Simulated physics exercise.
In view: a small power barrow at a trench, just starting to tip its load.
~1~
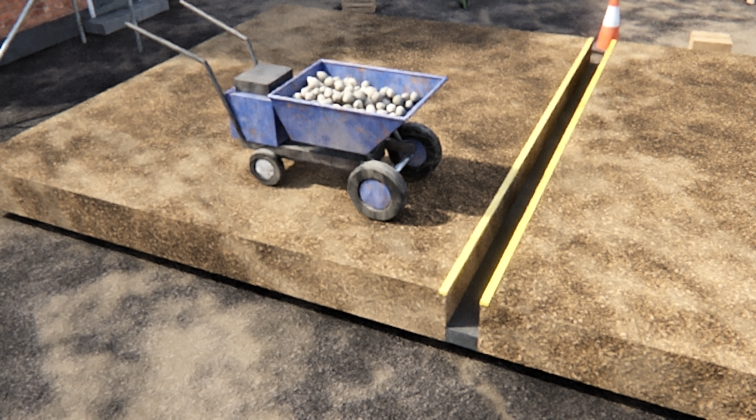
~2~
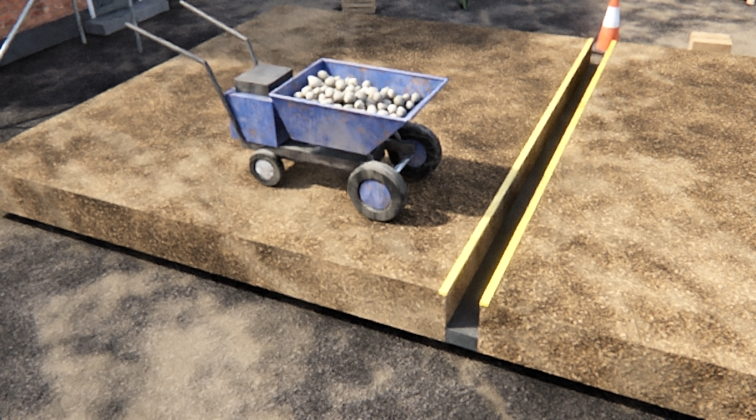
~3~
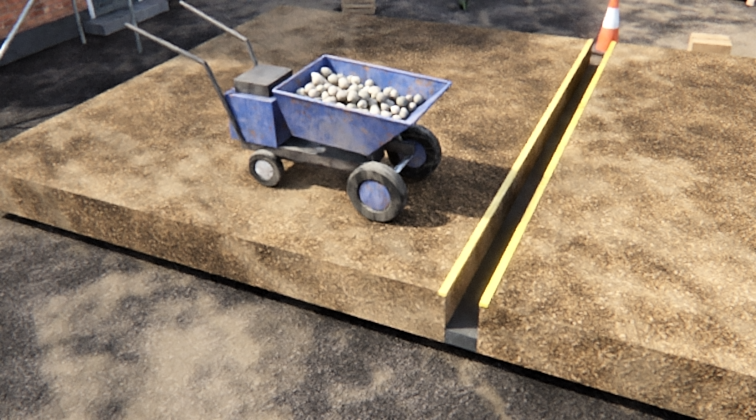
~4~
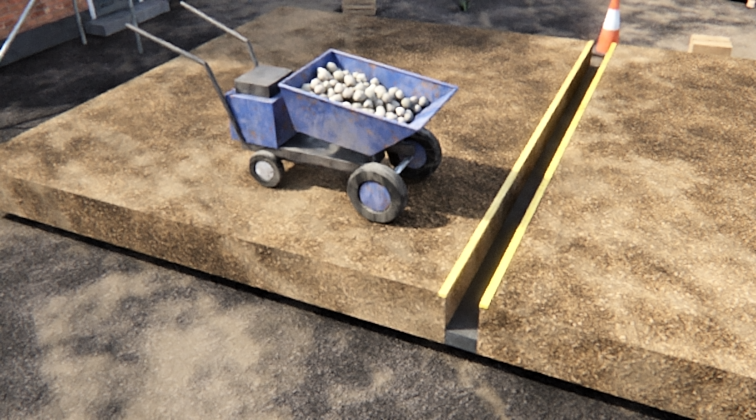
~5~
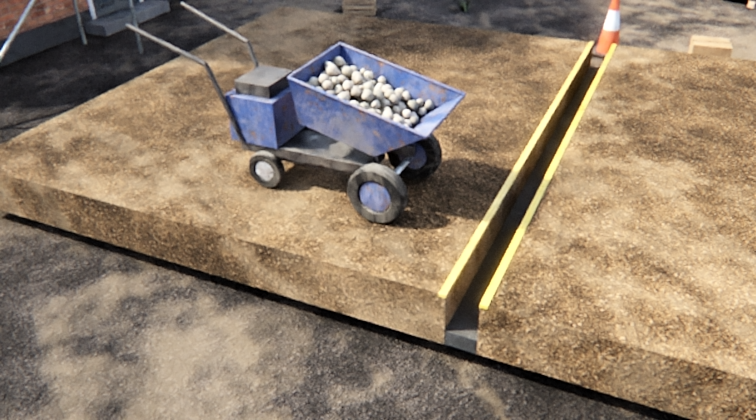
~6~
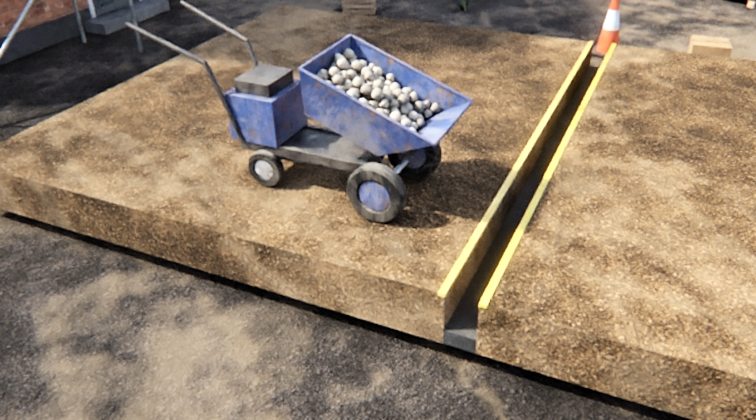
A blue skip full of pebbles tilts forward on a small barrow beside a trench.
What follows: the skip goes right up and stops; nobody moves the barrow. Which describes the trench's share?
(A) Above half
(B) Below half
Above half.
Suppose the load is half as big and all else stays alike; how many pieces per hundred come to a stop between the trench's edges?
Some 90 per cent.
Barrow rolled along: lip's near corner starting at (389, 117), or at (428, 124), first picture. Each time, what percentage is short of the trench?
Trial 1 around 20 %, trial 2 around 0 %.
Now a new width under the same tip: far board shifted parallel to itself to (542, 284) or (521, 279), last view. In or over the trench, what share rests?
About 100 %, then 100 %.
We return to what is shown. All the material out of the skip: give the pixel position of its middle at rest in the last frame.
The centre comes to rest near (505, 231).
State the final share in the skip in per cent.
Share in the skip: Around 0 %.
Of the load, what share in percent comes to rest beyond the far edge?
20 %.
Soon after the last picture, skip tipped steeply; all in the skip.
A little later, skip tipped right over; about half in the skip; a stray few short of the trench; about a third in or heaped over the trench; a stray few beyond it; a stray few falling.
Later still, skip tipped right over; a stray few in the skip; a small part short of the trench; about two thirds in or heaped over the trench; about a quarter beyond it.
By the end, skip tipped right over; a stray few in the skip; a small part short of the trench; about two thirds in or heaped over the trench; about a quarter beyond it.
